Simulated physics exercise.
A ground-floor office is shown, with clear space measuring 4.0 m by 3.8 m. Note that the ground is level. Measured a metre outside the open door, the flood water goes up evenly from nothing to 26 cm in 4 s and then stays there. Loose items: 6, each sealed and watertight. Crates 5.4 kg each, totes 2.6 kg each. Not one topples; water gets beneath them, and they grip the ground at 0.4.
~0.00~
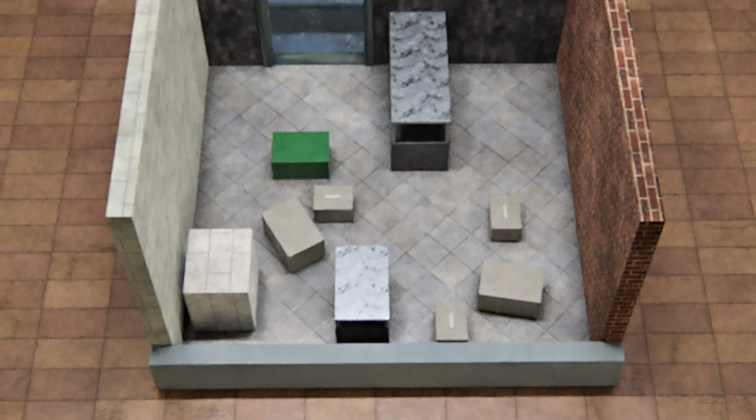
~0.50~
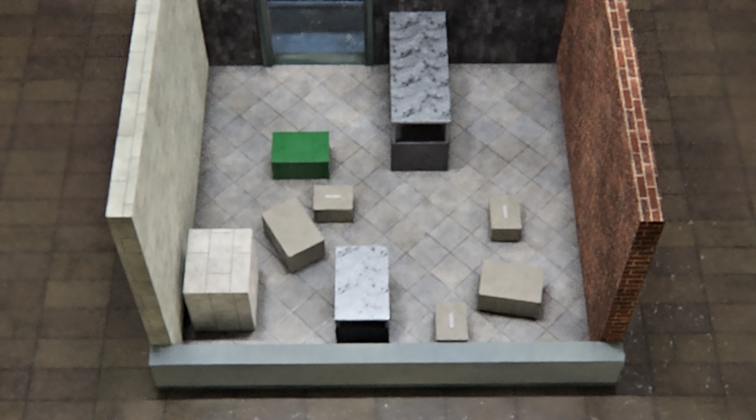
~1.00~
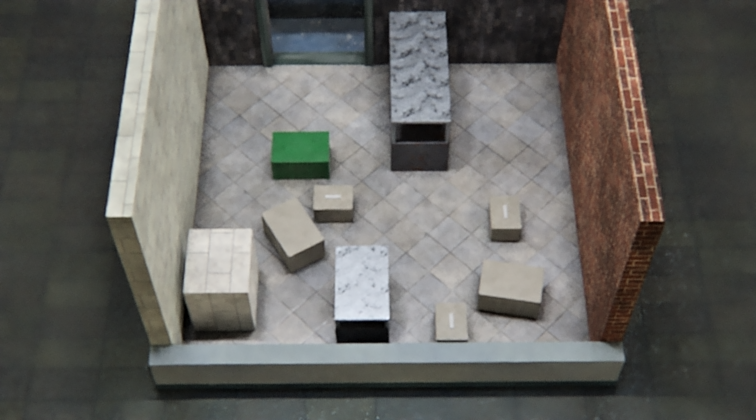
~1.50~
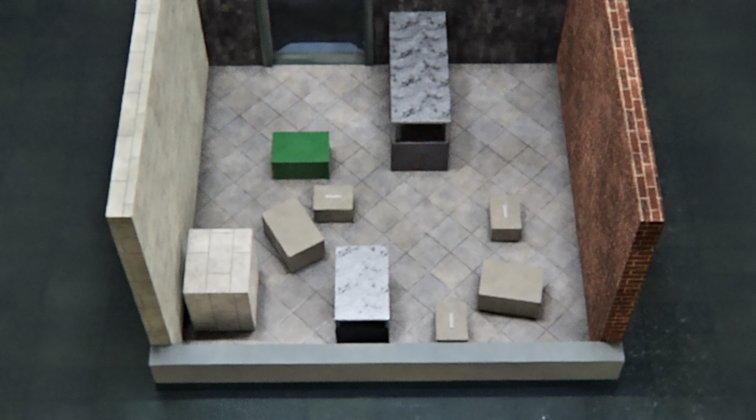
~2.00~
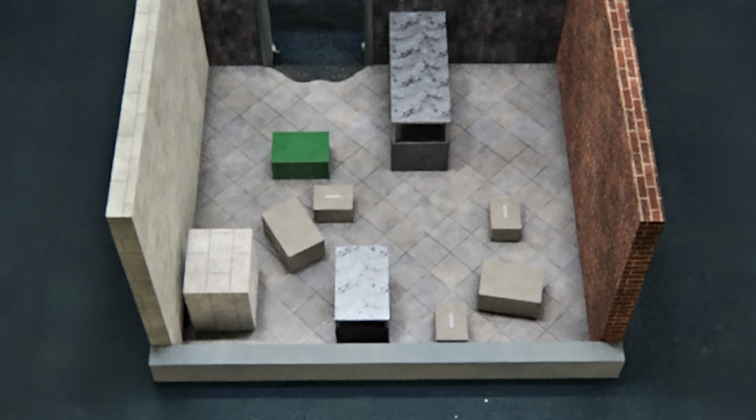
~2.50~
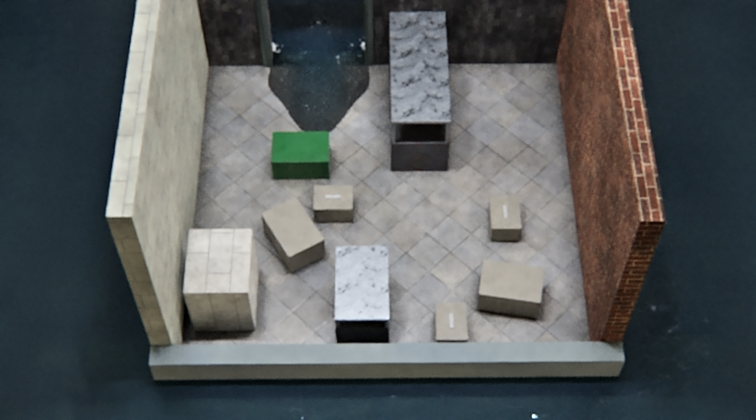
Dark water covering brown tiles around an open-topped room, then spreading in through the back doorway as boxes inside stay still.
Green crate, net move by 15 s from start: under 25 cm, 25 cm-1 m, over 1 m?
Displacement: Large.
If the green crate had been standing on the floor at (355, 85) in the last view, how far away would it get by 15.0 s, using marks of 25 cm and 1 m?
What happens is it gets pushed a long way.
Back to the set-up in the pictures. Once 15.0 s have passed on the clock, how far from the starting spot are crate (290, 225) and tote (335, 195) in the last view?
They've ended up 100 cm and 150 cm away, in that order.
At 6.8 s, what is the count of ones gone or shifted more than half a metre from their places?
The number comes to 4.
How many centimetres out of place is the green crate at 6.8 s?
Some 150 cm from the start.
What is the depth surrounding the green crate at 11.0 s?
About 17 cm.
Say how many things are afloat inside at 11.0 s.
My tally comes to 6.
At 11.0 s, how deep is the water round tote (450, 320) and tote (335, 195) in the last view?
Some 18 cm at the first, some 14 cm at the second.
After 3.5 s the green crate is near (299, 166), 0.3 m from its start, aground; 0 afloat.
After 6.8 s the green crate is near (275, 264), 1.5 m from its start, afloat; 5 afloat.
After 11.0 s the green crate is near (312, 258), 1.5 m from its start, afloat; 6 afloat.
After 15.0 s the green crate is near (298, 259), 1.5 m from its start, afloat; 6 afloat.
